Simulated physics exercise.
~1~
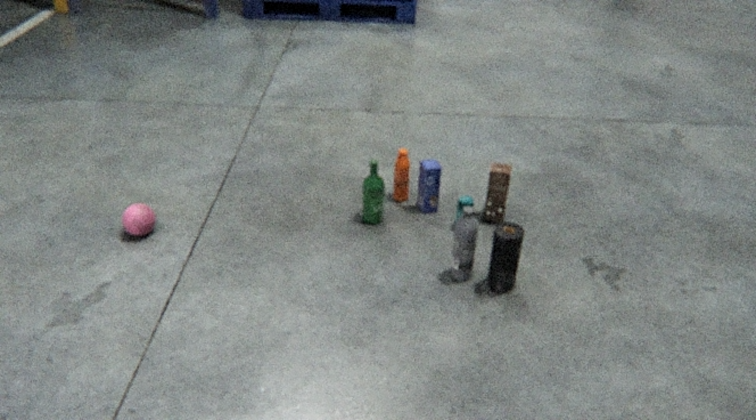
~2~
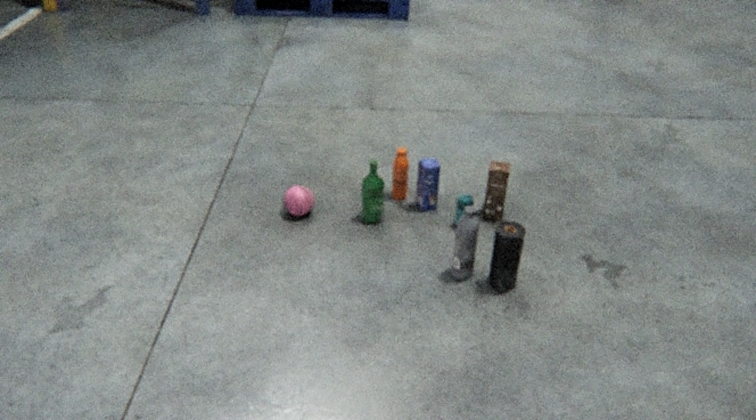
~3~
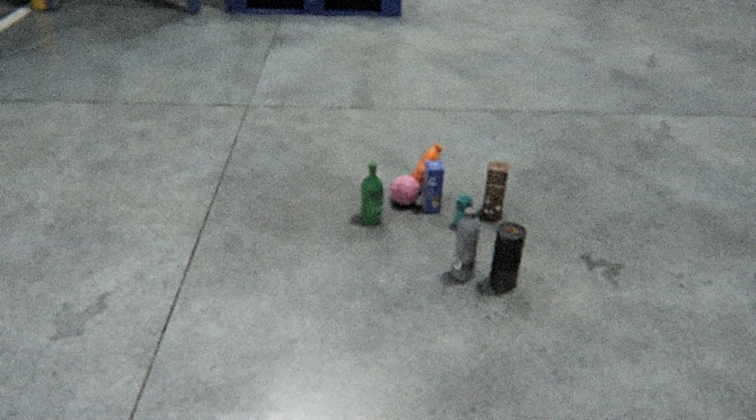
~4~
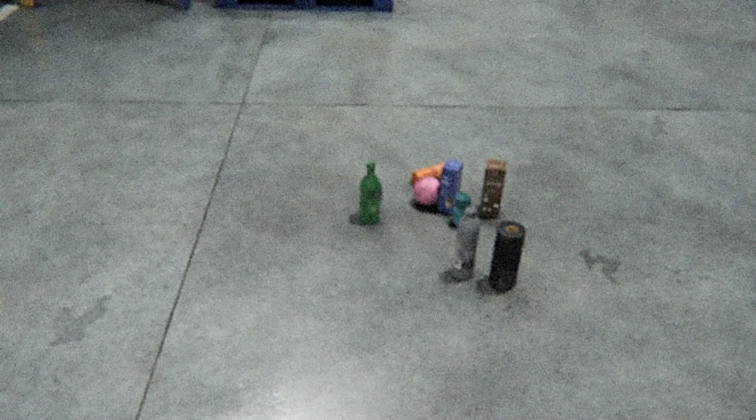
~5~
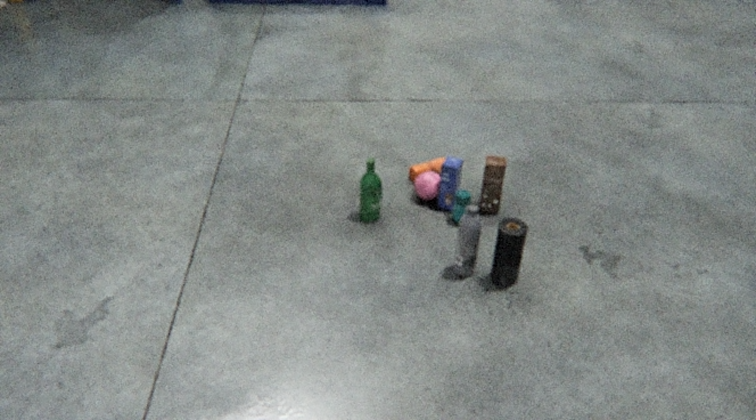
A pink ball rolls right, knocks over the orange bottle, and stops against the shifted blue carton.
